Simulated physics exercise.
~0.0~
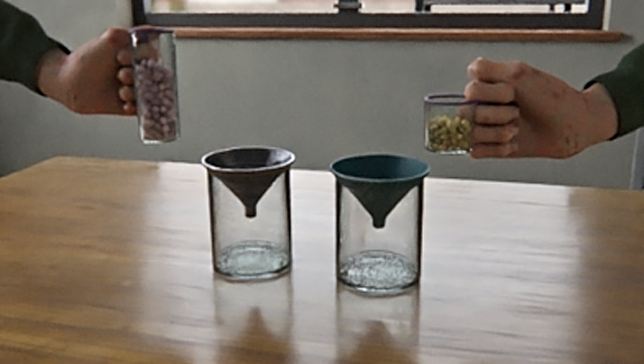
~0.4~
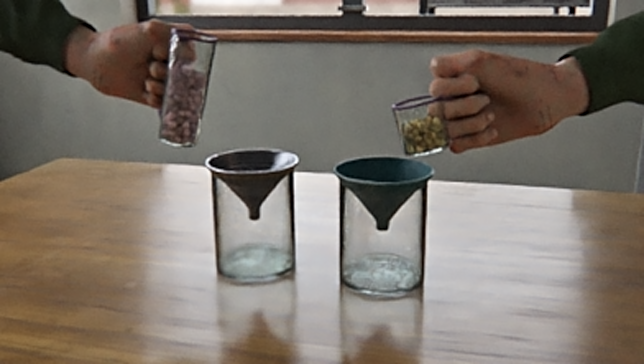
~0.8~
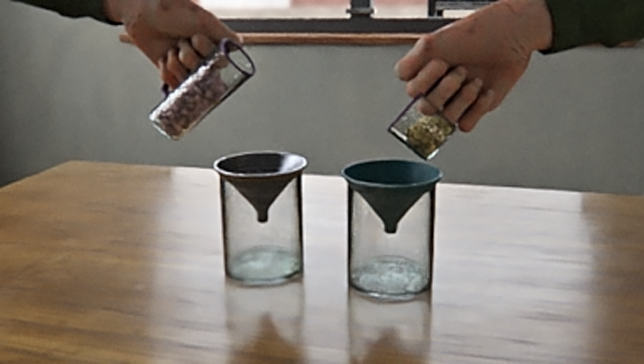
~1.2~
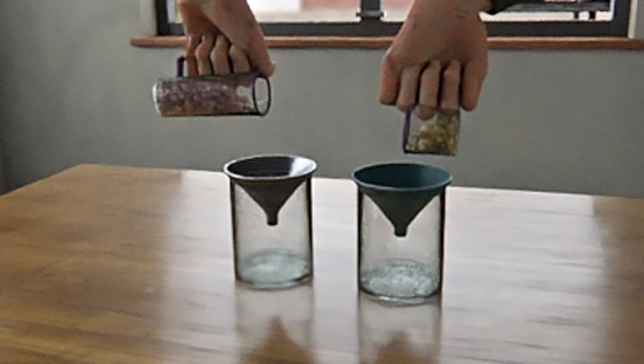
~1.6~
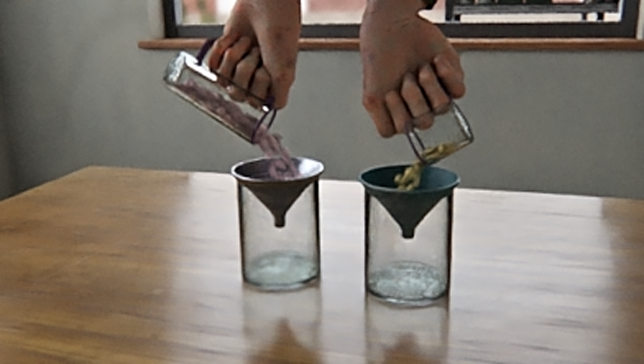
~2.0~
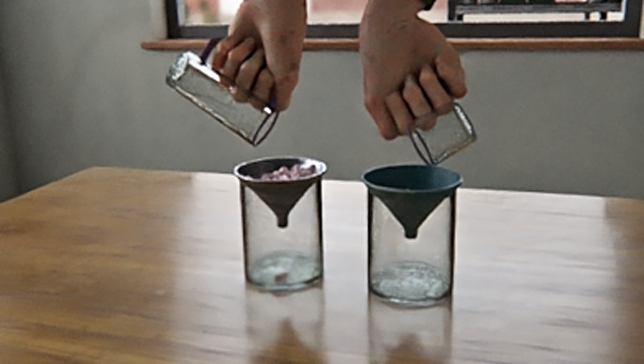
At a wooden table, two hands tip cups of small pieces into funnels on empty jars.
